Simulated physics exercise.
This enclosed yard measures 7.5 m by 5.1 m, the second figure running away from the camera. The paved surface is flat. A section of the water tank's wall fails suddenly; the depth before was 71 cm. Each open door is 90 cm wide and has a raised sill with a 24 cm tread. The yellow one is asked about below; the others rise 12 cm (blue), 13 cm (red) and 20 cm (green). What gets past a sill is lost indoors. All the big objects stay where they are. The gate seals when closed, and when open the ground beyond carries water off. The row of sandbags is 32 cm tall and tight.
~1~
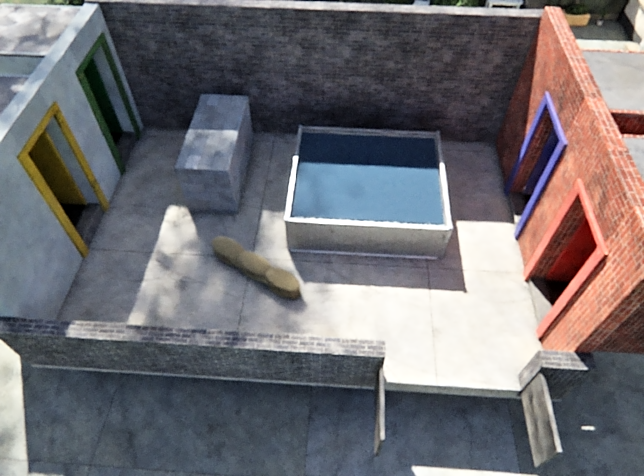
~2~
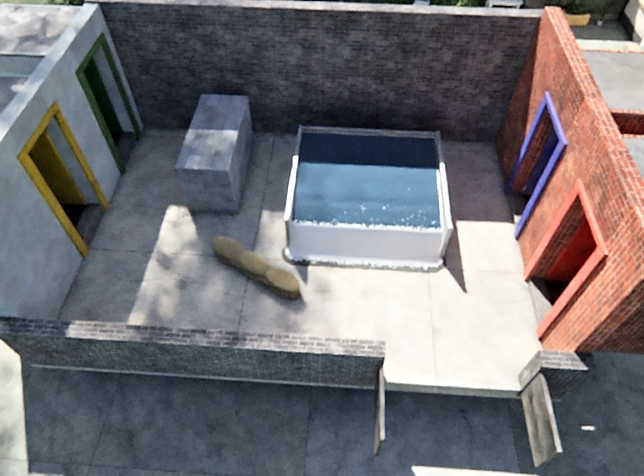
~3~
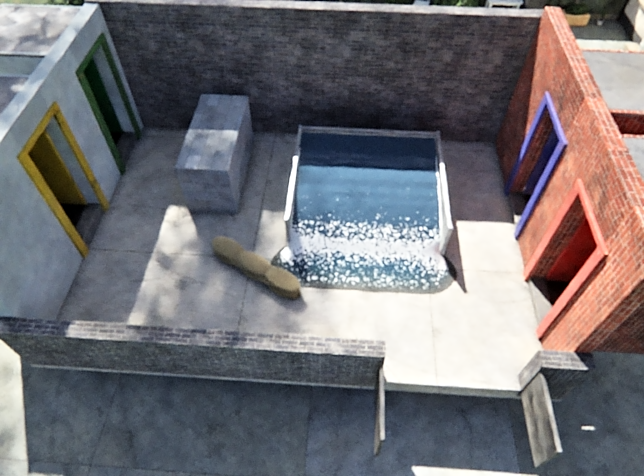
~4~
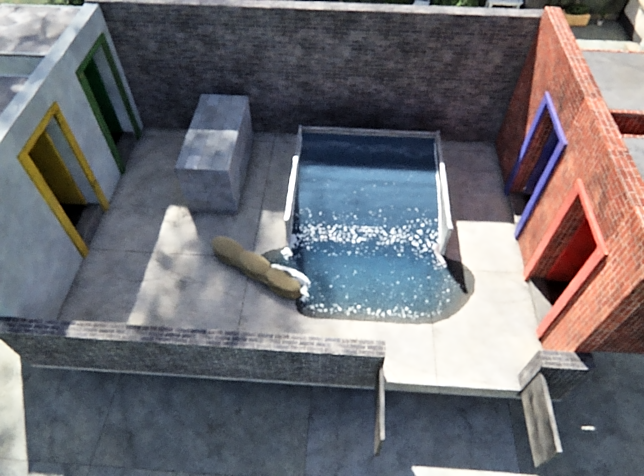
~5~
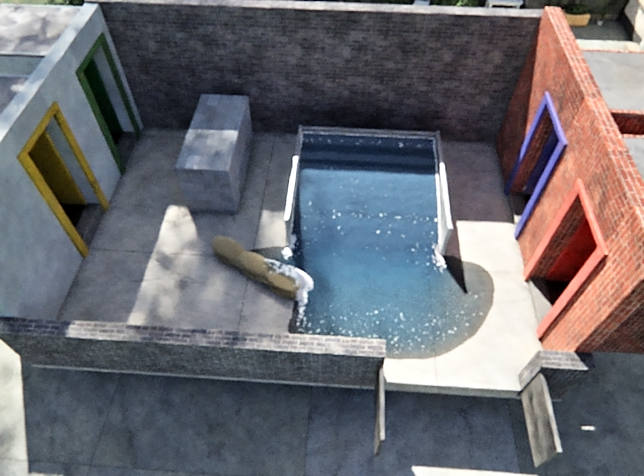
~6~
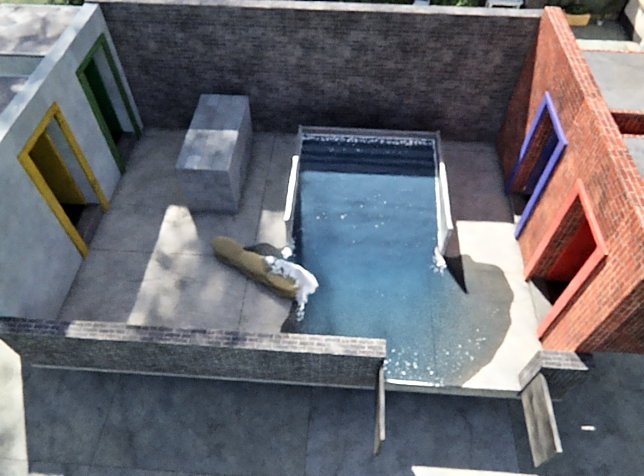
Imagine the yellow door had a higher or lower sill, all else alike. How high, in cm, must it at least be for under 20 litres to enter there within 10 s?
Close to 13.5 cm is just enough.
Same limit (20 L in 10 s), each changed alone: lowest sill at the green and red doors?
Roughly 10.0 cm at green and 8.5 cm at red.
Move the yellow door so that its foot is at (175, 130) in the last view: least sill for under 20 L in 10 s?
Roughly 12.5 cm.
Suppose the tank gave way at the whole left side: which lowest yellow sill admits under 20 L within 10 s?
Some 24 cm.
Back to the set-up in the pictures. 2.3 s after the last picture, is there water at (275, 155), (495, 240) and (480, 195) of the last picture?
In turn: Flooded, still dry, not reached.
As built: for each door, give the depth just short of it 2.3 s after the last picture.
Depths in cm: Yellow 13, blue 0, red 7, green 0.
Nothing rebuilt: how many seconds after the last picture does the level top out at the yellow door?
Around 2.8 s.
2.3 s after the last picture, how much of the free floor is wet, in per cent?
Some 65 per cent of it.
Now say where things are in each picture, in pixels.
The first frame shows the water tank at (368, 176) is whole and still, 71 cm deep; the yellow door at (73, 192) is dry.
In the second frame, water pours out at (365, 244) and has run 0.3 m, to (291, 260); about 9 cm deep outside, 71 cm at the back.
In the third frame, water pours out at (365, 244) and has run 0.7 m, to (368, 288); about 13 cm deep outside, 71 cm at the back.
In the fourth frame, the gap is at (365, 245), the front 1.3 m out at (315, 314); the back of the water tank holds 71 cm.
In the fifth frame, the gap is at (365, 246), the front 1.9 m out at a hidden place; the back of the water tank holds 66 cm.
In the sixth frame, water pours out at (365, 246) and has run 2.3 m, to a hidden place; about 10 cm deep outside, 60 cm at the back; 2.7 m in a straight line remain to the yellow door at (73, 192).
Then, 0.7 s after the last picture water covers 35 % of the floor, deepest (53 cm) near (356, 352); it has not reached the yellow door.
Then, 2.3 s after the last picture water covers 65 % of the floor, deepest (30 cm) near (542, 375); 13 cm at the yellow door, 0 litres in over its 23 cm sill.
Then, 9.3 s after the last picture water covers 95 % of the floor, deepest (12 cm) near (302, 135); 10 cm at the yellow door, 0 litres in over its 23 cm sill.
At the yellow door as built, the water peaked near 20 cm, 2.9 s after the last picture.
Run again over the same 10 s with other heights there, 26 litres in over 12.5 cm, 12 litres over 15 cm. The limit of 20 litres is kept from about 13.5 cm up.
